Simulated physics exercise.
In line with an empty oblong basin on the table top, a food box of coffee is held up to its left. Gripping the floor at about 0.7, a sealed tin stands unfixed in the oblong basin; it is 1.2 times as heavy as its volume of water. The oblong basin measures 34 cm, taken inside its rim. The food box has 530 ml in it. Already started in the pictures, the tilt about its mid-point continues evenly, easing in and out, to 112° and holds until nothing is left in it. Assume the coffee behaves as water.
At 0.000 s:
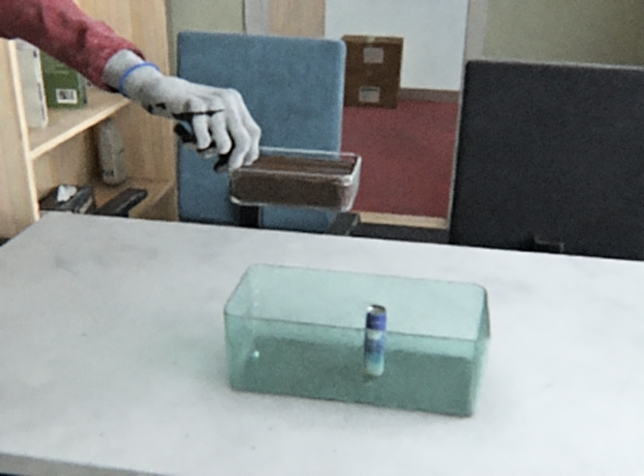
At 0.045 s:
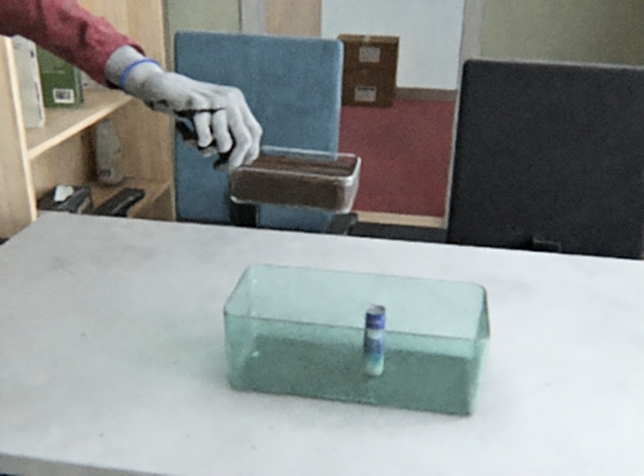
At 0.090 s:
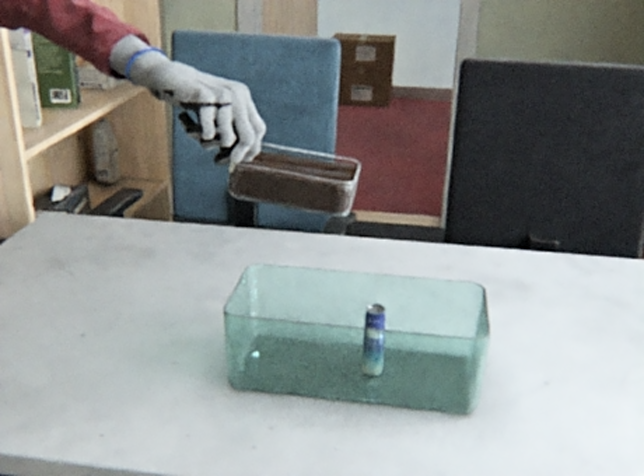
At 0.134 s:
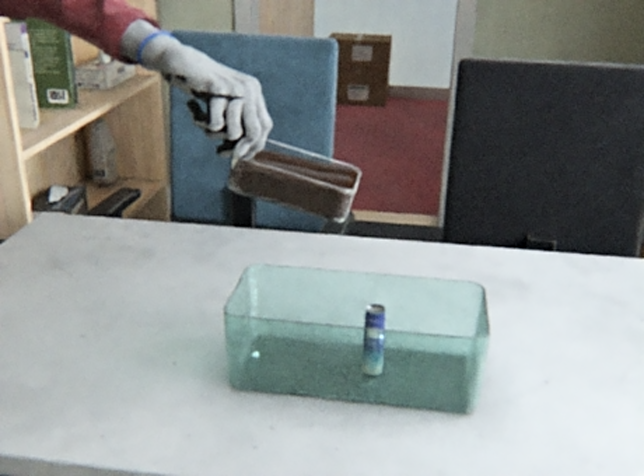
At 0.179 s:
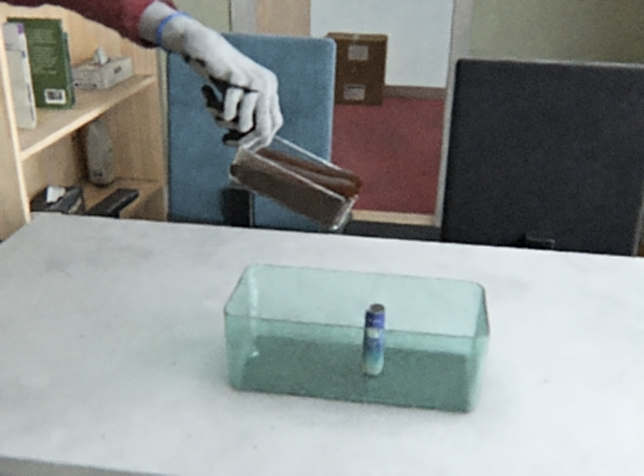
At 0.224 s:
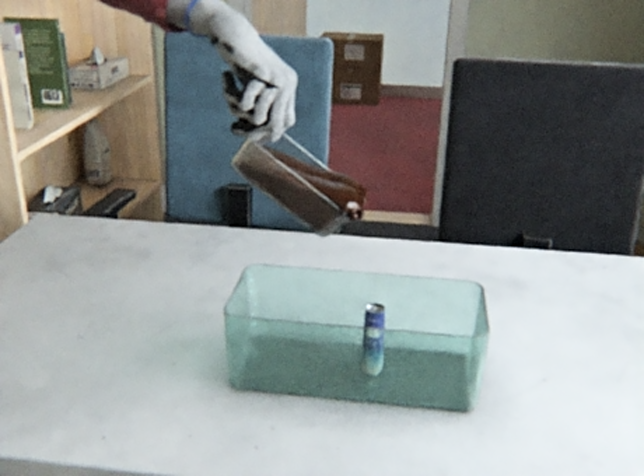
Above a white table, a gloved hand steadily tilts a coffee box rightward near a green basin.
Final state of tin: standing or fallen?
Standing.
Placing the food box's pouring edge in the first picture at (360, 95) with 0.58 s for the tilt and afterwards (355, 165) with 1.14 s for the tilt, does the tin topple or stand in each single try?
Run one: It does not tip. Run two: It does not tip.
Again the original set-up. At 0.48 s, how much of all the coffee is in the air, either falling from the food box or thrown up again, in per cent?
Near 34 per cent of it all.
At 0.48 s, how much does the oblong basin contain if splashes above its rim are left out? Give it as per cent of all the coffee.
Around 60 percent.
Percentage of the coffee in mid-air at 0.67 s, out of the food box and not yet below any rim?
Around 7 per cent of the liquid is in flight.
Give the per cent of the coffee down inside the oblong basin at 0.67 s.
Near 92 in a hundred.
Then, 0.48 s in, the tilt is 104° and 7 per cent is still to pour; the tin stands where it began.
Then, 0.67 s in, the tilt is 112° and 0 per cent is still to pour; the tin stands where it began.
Then, 0.87 s in, the tilt is 112° and 0 per cent is still to pour; the tin stands where it began.
Then, 1.08 s in, the tilt is 112° and 0 per cent is still to pour; the tin stands where it began.
Finally, the tin stands where it began.
